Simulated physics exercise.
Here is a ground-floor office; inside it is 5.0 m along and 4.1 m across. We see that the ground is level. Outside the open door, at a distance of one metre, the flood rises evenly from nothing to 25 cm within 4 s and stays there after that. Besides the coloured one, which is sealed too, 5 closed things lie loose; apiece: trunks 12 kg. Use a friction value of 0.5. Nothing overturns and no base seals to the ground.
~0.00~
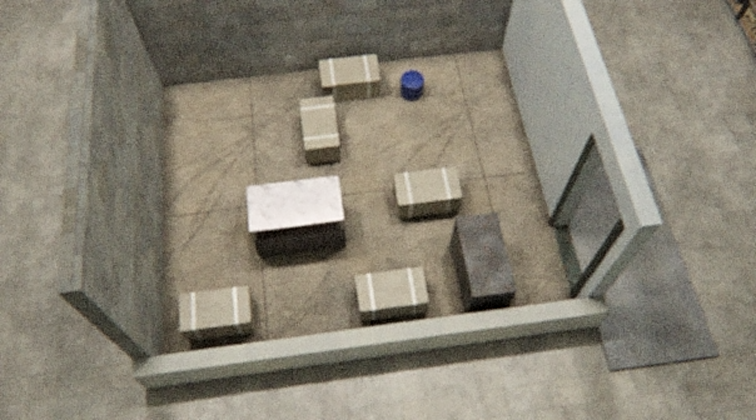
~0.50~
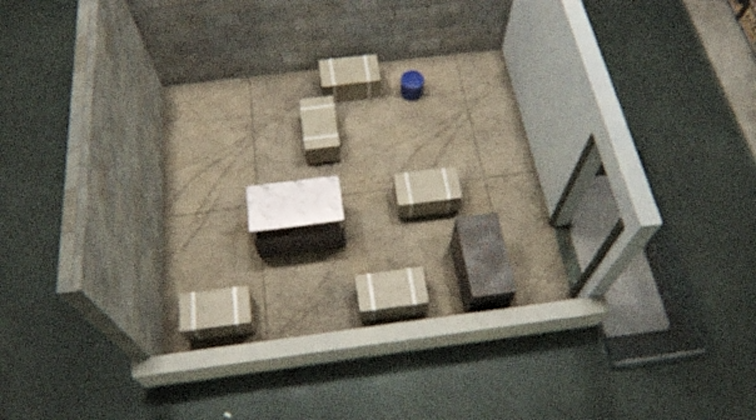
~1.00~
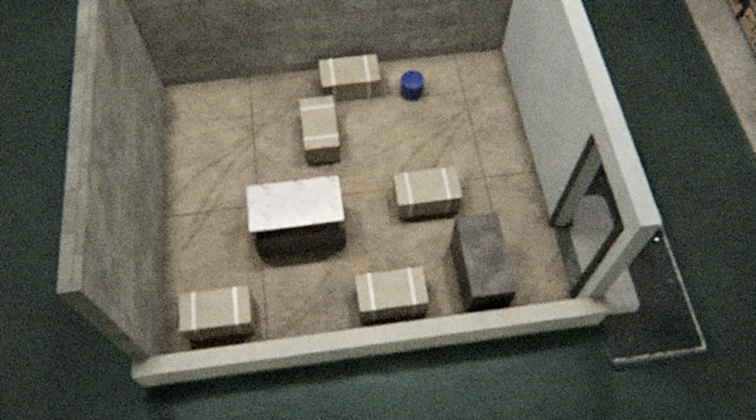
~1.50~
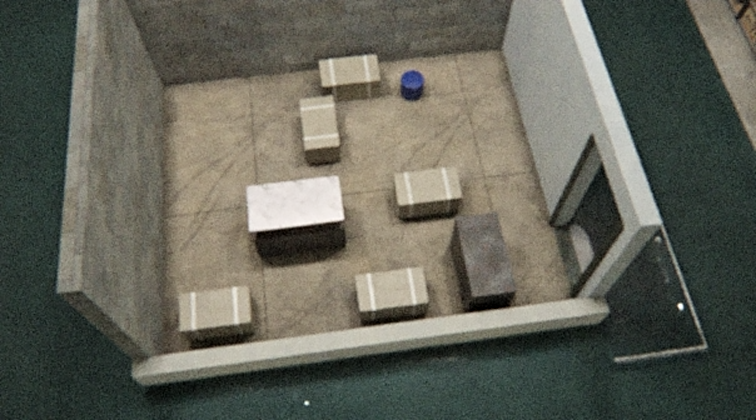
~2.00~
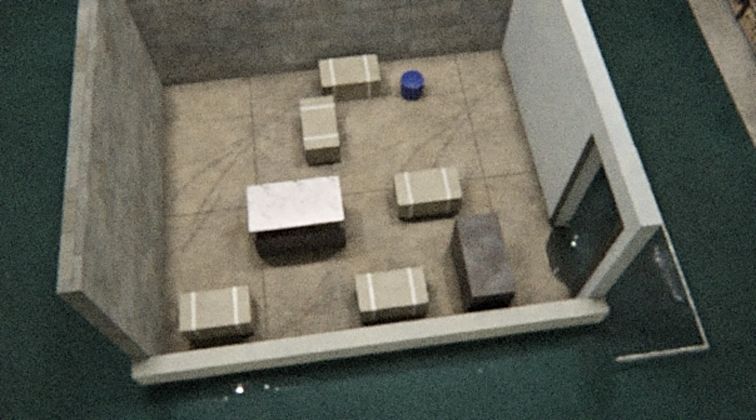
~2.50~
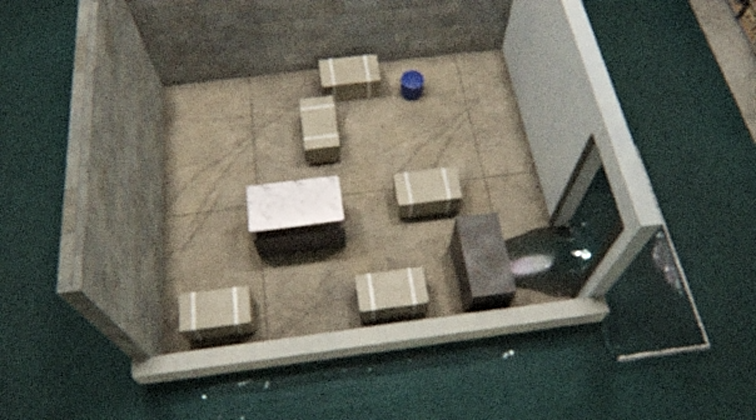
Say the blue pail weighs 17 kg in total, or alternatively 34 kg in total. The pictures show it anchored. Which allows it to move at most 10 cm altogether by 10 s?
Lighter choice.
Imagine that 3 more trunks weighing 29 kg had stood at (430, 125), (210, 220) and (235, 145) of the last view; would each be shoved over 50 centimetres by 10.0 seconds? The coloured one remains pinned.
Below the mark, below the mark, below the mark.
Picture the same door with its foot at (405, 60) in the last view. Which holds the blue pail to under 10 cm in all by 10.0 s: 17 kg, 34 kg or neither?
Moved there, the heavy choice alone works.
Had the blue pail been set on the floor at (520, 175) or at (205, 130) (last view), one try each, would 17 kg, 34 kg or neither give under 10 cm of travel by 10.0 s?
Taking the two spots in turn, both keep it, then both keep it.
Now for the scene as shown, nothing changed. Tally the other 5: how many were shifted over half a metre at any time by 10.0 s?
Counting them up, I find 3.
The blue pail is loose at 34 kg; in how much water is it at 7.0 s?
About 6 cm.
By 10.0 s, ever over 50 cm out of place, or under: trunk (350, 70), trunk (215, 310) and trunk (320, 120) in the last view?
Results in sequence: Threshold exceeded; threshold not reached; threshold exceeded.
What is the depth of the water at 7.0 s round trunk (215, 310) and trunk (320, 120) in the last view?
Depths: Near 2 cm, then near 2 cm.
After 3.5 s the blue pail would be 0 cm from its start with 17 kg and 0 cm from its start with 34 kg; 0 cm of water round it then.
After 4.5 s the blue pail would be 0 cm from its start with 17 kg and 0 cm from its start with 34 kg; 0 cm of water round it then.
After 7.0 s the blue pail would be 0 cm from its start with 17 kg and 0 cm from its start with 34 kg; 6 cm of water round it then.
After 10.0 s the blue pail would be 0 cm from its start with 17 kg and 0 cm from its start with 34 kg; 10 cm of water round it then.
